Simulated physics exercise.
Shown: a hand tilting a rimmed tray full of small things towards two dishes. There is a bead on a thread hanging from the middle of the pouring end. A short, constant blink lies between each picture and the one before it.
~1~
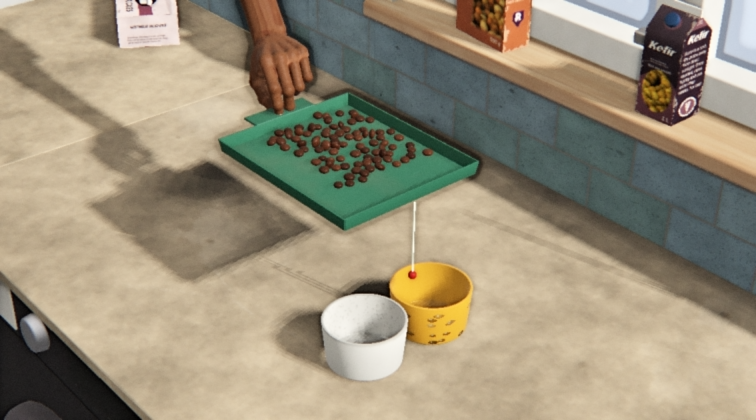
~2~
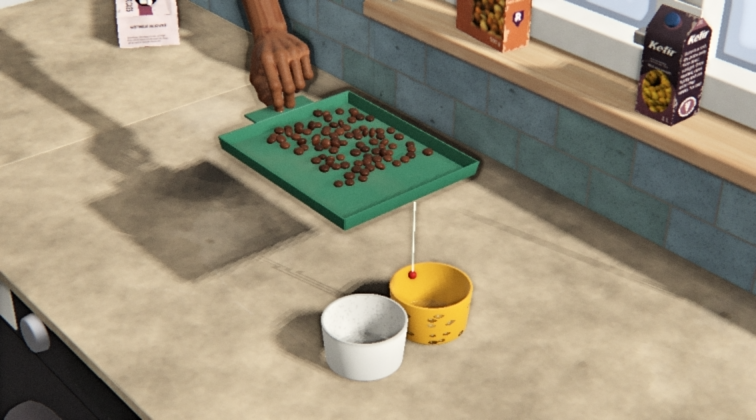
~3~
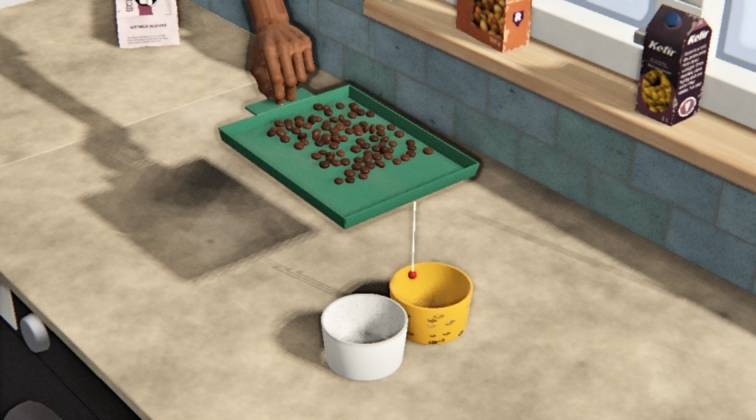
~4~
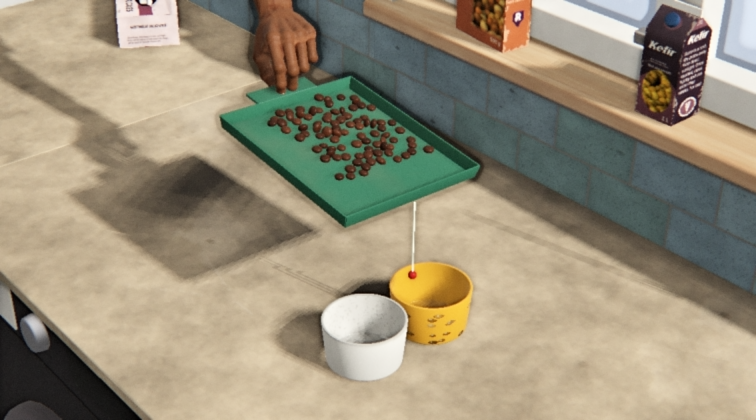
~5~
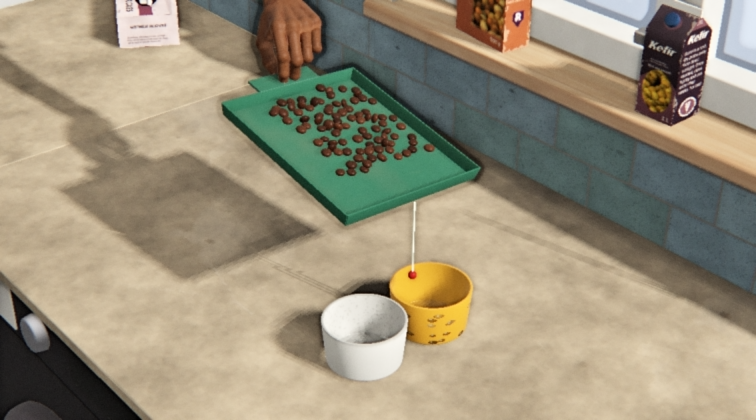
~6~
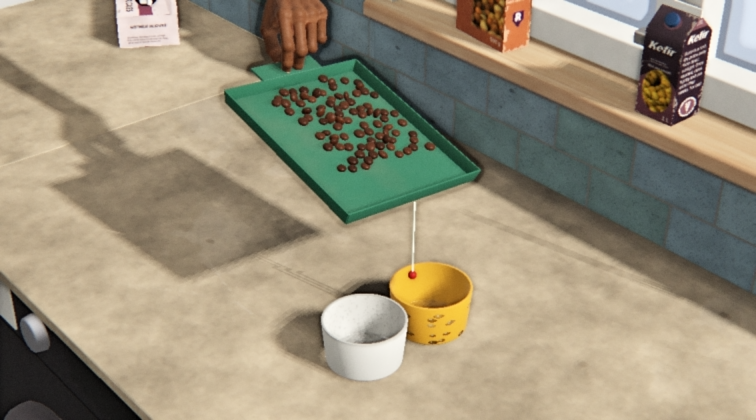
On a stone-look kitchen counter, a hand holds a green rimmed tray of small brown pieces level near a white dish and a yellow dish, then gradually raises the handle end, tilting the tray toward its front right corner.
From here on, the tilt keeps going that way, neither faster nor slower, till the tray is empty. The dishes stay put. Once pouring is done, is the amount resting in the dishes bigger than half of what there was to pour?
No. I expect the dishes to end up with a lesser share of the load.
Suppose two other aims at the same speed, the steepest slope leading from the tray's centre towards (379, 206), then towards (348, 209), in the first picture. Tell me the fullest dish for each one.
Going by the two slopes in order, it's the left-side one and then the left-side one.
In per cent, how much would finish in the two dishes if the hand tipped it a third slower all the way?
Near 30 in a hundred.
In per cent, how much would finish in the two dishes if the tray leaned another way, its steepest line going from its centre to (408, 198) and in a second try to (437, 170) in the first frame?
In order, 50 in a hundred and 10 in a hundred.
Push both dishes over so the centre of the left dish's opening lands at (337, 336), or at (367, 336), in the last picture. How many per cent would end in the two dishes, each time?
You'd get near 0 per cent and afterwards near 20 per cent.
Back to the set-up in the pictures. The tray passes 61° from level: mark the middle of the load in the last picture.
Roughly at (447, 173).
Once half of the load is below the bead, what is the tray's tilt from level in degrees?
Tilt: Around 95 degrees.
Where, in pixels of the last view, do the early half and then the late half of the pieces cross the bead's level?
First close to (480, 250), next close to (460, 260).
Shortly afterwards, tray tipped steeply; all but a few on the tray; only a few outside both; a little in the air.
Next, tray tipped past a quarter turn; near a quarter on the tray; a little in the right dish; near half outside both; a little in the air.
Some moments later, tray tipped past a quarter turn; near a quarter in the right dish; the bulk outside both.
In the end, tray tipped past a quarter turn; none at all in the left dish; near a quarter in the right dish; the bulk outside both.
